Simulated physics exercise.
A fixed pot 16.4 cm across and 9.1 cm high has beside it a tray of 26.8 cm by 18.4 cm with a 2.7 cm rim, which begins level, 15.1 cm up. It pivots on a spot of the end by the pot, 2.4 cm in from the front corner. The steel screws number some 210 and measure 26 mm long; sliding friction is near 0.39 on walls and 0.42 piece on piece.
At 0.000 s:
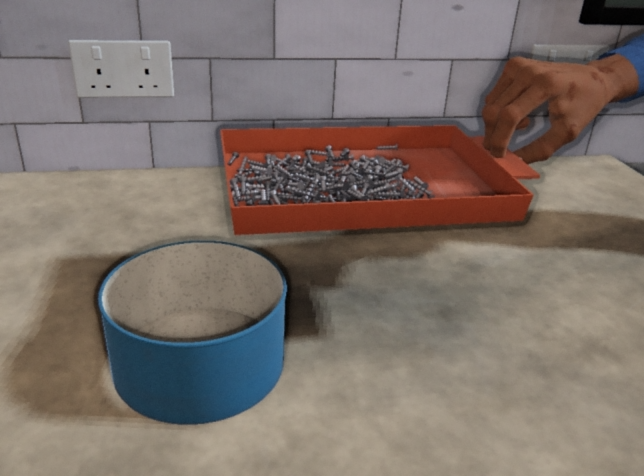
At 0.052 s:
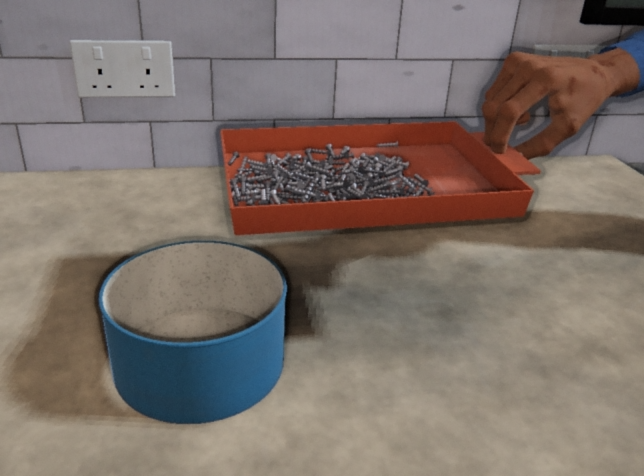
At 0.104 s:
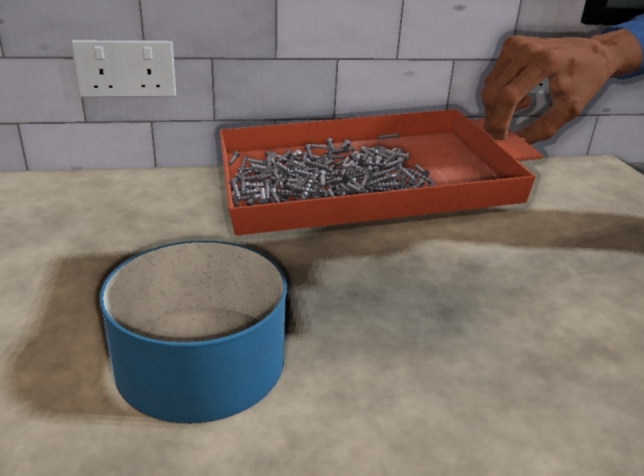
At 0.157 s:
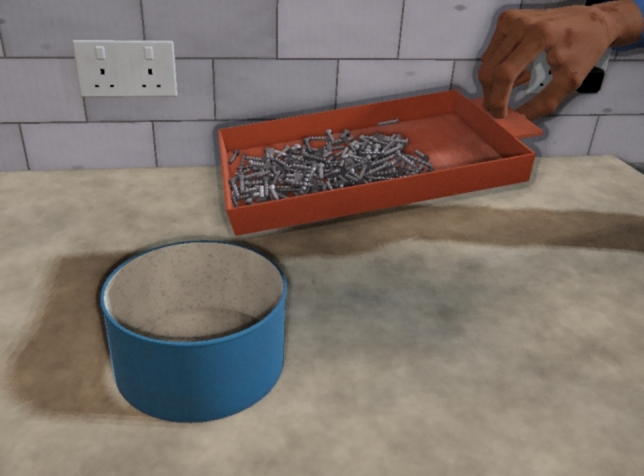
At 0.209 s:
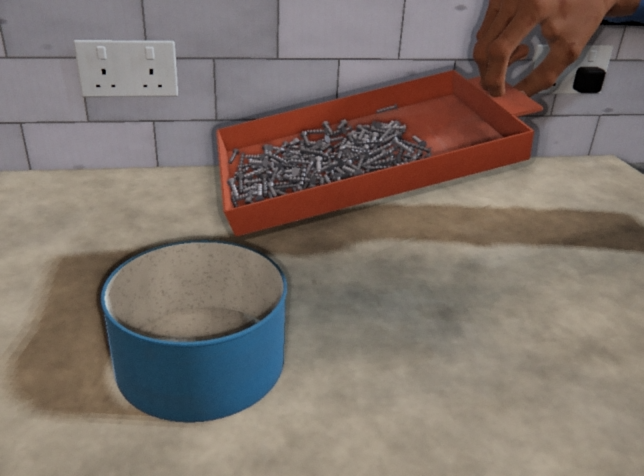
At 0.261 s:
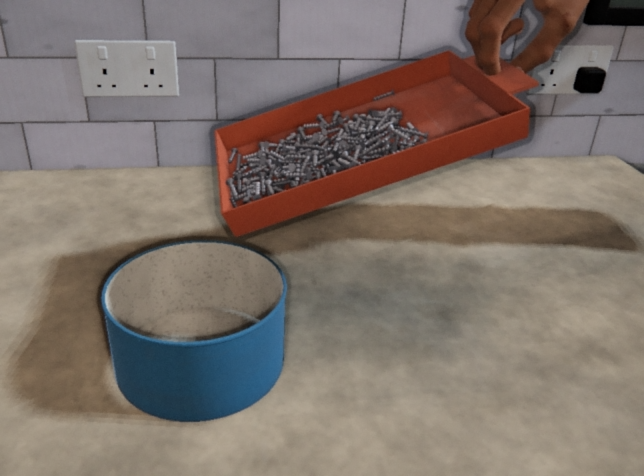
A shallow red tray of steel screws, gripped at its right end by a hand in a blue sleeve, starts level above a mottled stone-like counter, seen from the front and slightly above. A blue round pot with a speckled pale inside stands at the left, before grey tiles and wall sockets. The hand raises the right end slowly, then faster, the left end staying low, while the camera keeps still.
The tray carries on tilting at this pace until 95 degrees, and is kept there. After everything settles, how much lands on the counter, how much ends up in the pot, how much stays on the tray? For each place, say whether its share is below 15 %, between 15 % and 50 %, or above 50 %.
Counter: Between 15 % and 50 %; pot: Above 50 %; left on the tray: Below 15 %.
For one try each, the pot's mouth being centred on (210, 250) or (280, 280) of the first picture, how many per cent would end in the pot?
The shares would be near 75 and 5 per cent respectively.
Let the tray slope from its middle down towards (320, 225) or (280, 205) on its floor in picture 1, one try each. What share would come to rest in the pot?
Approximately 80 percent, then 100 percent.
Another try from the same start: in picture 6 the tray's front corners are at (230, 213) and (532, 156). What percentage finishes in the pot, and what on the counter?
Pot 100, counter 0.
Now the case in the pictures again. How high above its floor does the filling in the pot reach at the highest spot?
Roughly 2.5 centimetres.
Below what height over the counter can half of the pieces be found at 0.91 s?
Some 18 cm above the counter.
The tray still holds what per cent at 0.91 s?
Estimate: Near 80 in a hundred.
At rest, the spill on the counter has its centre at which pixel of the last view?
I'd put it near (144, 290).
After 0.65 s, tilt 56 degrees; the tray holds 100 %, the pot 0 %.
After 0.91 s, tilt 80 degrees; the tray holds 80 %, the pot 5 %.
After 1.28 s, tilt 95 degrees; the tray holds 15 %, the pot 50 %.
At rest (3.0 s), counter 35 %, pot 60 %, tray 0 %.
